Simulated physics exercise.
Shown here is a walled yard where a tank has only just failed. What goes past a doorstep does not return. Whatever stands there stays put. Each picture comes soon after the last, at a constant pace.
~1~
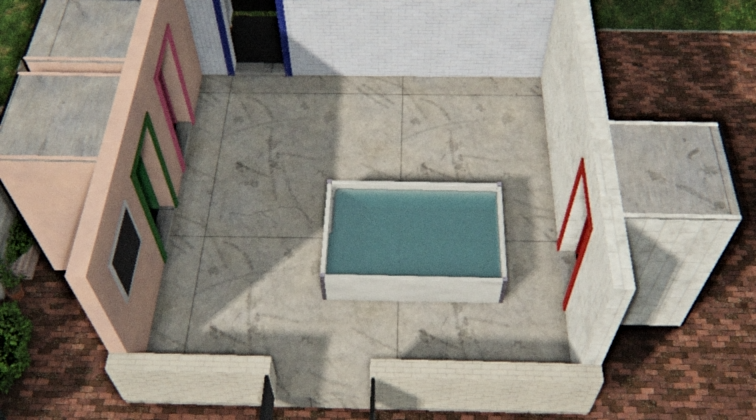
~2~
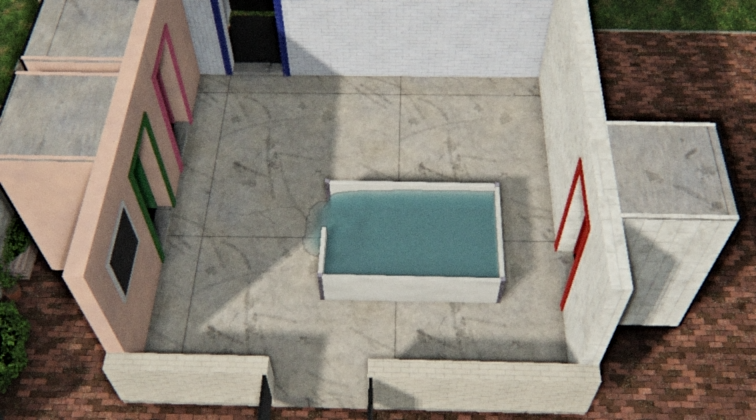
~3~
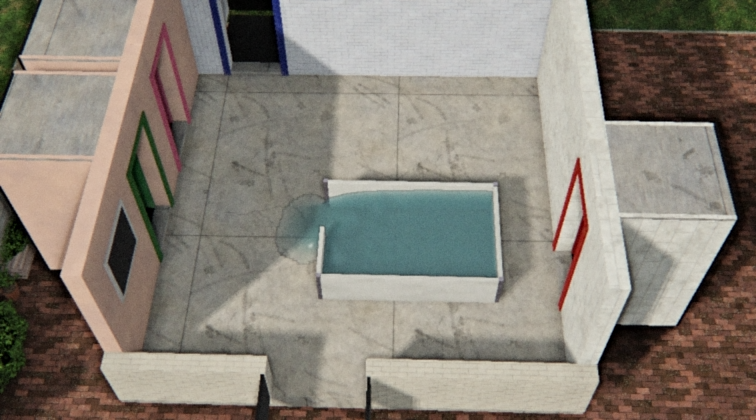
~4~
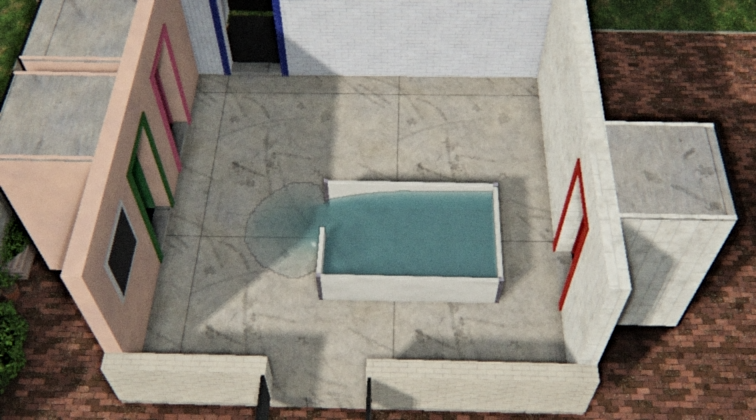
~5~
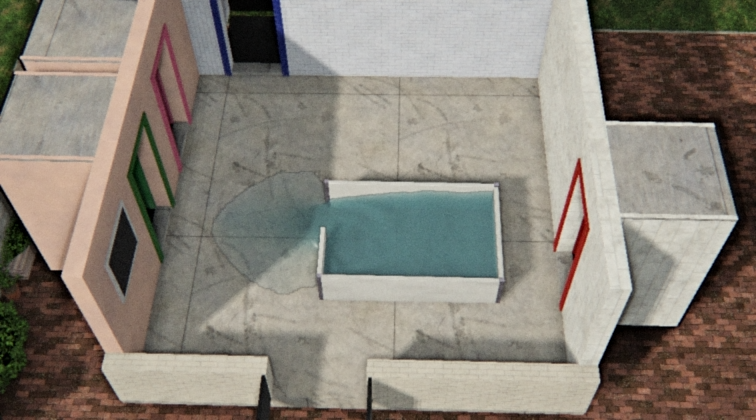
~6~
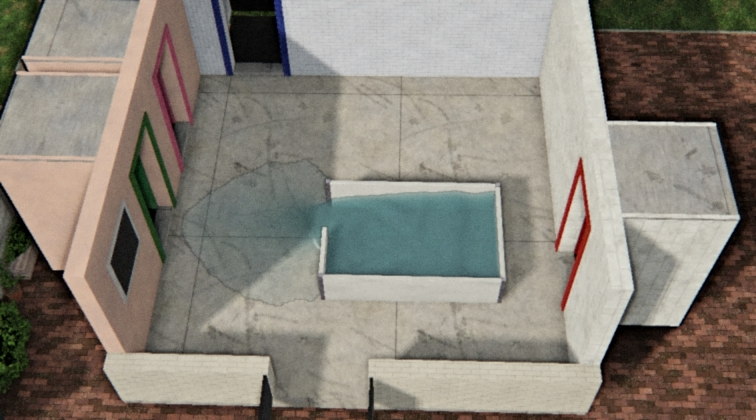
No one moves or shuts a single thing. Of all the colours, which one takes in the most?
The green one.
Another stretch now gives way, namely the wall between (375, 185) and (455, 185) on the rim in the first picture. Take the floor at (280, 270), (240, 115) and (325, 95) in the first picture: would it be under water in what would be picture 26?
The first spot is left untouched, the second is soaked through and the third is soaked through.
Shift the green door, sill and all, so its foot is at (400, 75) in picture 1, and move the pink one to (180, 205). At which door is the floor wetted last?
It is the door marked red that gets it last.
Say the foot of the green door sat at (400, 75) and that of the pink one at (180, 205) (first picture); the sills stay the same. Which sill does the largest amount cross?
Result: The pink-painted one.
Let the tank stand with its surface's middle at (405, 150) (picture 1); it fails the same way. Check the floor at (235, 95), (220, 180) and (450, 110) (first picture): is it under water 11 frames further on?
Point by point, the spots are hit, hit and not hit.
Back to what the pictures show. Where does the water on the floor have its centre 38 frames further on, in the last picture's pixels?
Somewhere near (321, 219).
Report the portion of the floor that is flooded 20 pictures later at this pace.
Near 40 in a hundred.
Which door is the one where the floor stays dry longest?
My pick is the door marked red.
A moment on, water covers 25 % of the floor; blue door not reached, green door some in, pink door wet at the sill, nothing in, red door not reached.
Next, water covers 30 % of the floor; blue door not reached, green door a lot in, pink door a trickle in, red door not reached.
Then, water covers 40 % of the floor; blue door a trickle in, green door a lot in, pink door some in, red door not reached.
Later, water covers 70 % of the floor; blue door some in, green door a lot in, pink door some in, red door not reached.
In the end, water covers 95 % of the floor; blue door some in, green door a lot in, pink door some in, red door wet at the sill, nothing in; the green door has let in the most.
